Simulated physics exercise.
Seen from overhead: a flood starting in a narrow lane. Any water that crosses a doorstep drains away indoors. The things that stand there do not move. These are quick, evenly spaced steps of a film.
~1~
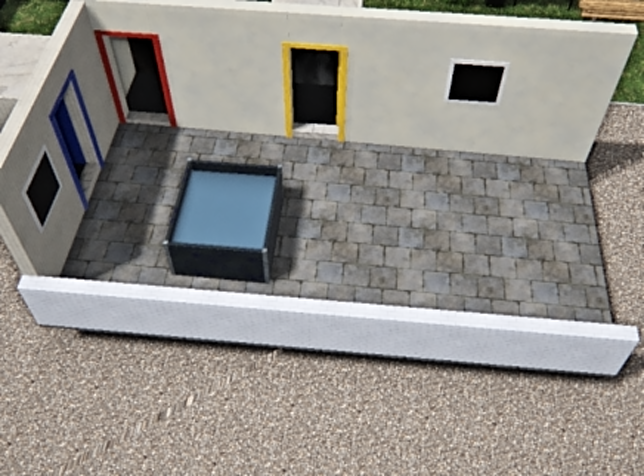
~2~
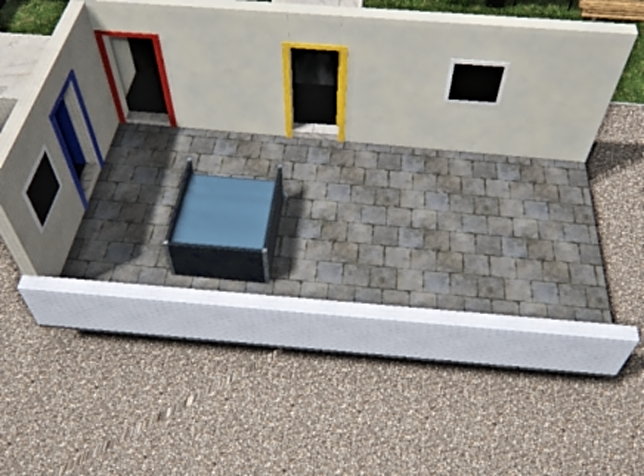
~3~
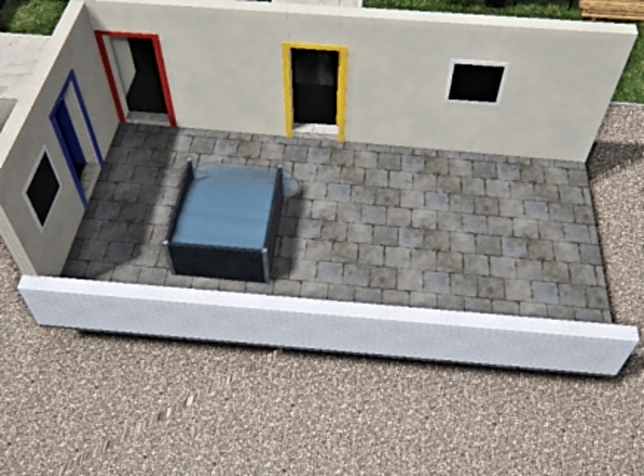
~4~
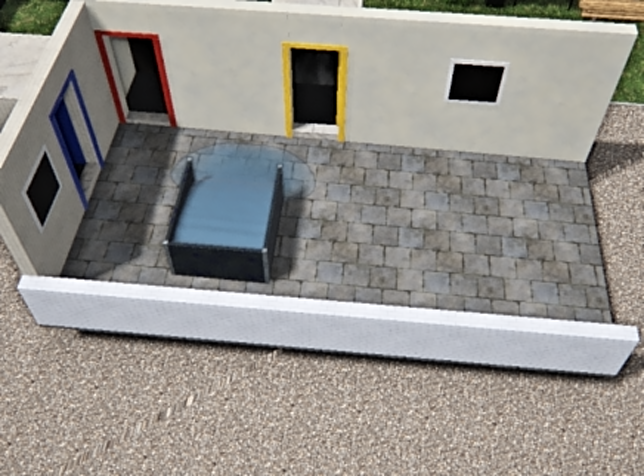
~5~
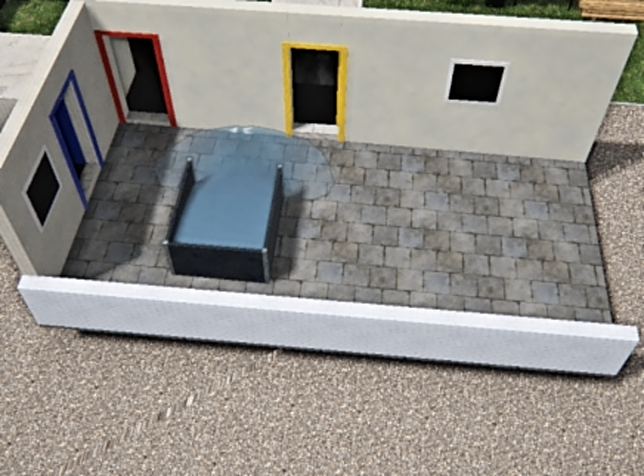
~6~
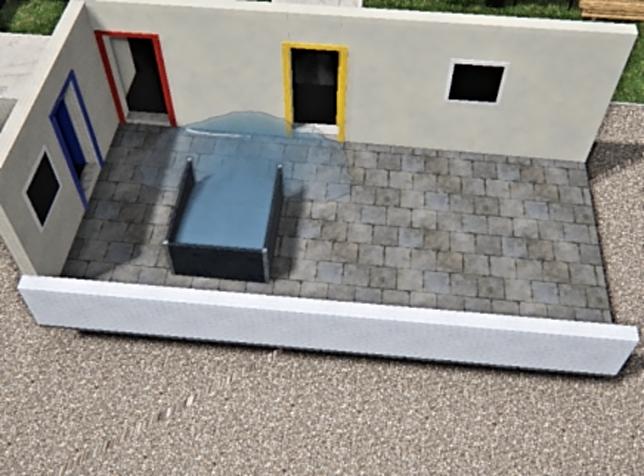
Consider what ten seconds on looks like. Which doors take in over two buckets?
As I see it, the yellow door surpasses two buckets; the blue door does not surpass two buckets; the red door surpasses two buckets.
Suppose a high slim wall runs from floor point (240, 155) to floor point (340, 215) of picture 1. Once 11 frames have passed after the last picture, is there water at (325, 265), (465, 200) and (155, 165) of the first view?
The first is inundated, the second still bare and the third inundated.
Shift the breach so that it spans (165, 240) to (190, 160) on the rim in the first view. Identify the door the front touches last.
My pick is the door marked yellow.
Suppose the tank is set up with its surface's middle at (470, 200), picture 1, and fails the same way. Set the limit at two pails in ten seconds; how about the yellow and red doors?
The yellow door misses the limit and the red door misses the limit.
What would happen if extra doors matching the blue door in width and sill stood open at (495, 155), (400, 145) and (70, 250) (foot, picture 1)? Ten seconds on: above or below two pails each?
First falls short, then falls short, then falls short.
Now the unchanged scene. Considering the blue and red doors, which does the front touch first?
The red door.
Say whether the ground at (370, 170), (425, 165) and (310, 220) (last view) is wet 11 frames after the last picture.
First spot submerged, second spot submerged, third spot spared.
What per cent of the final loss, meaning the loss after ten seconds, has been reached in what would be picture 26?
My reading is about 25 per cent.
A moment on, water covers 20 % of the floor; the yellow door over two buckets in, the blue door not reached, the red door wet at the sill, nothing in.
Next, water covers 35 % of the floor; the yellow door over two buckets in, the blue door wet at the sill, nothing in, the red door under two buckets in.
Then, water covers 65 % of the floor; the yellow door far over two buckets in, the blue door wet at the sill, nothing in, the red door over two buckets in.
Later, water covers 85 % of the floor; the yellow door far over two buckets in, the blue door wet at the sill, nothing in, the red door over two buckets in.
In the end, water covers 85 % of the floor; the yellow door far over two buckets in, the blue door wet at the sill, nothing in, the red door over two buckets in.
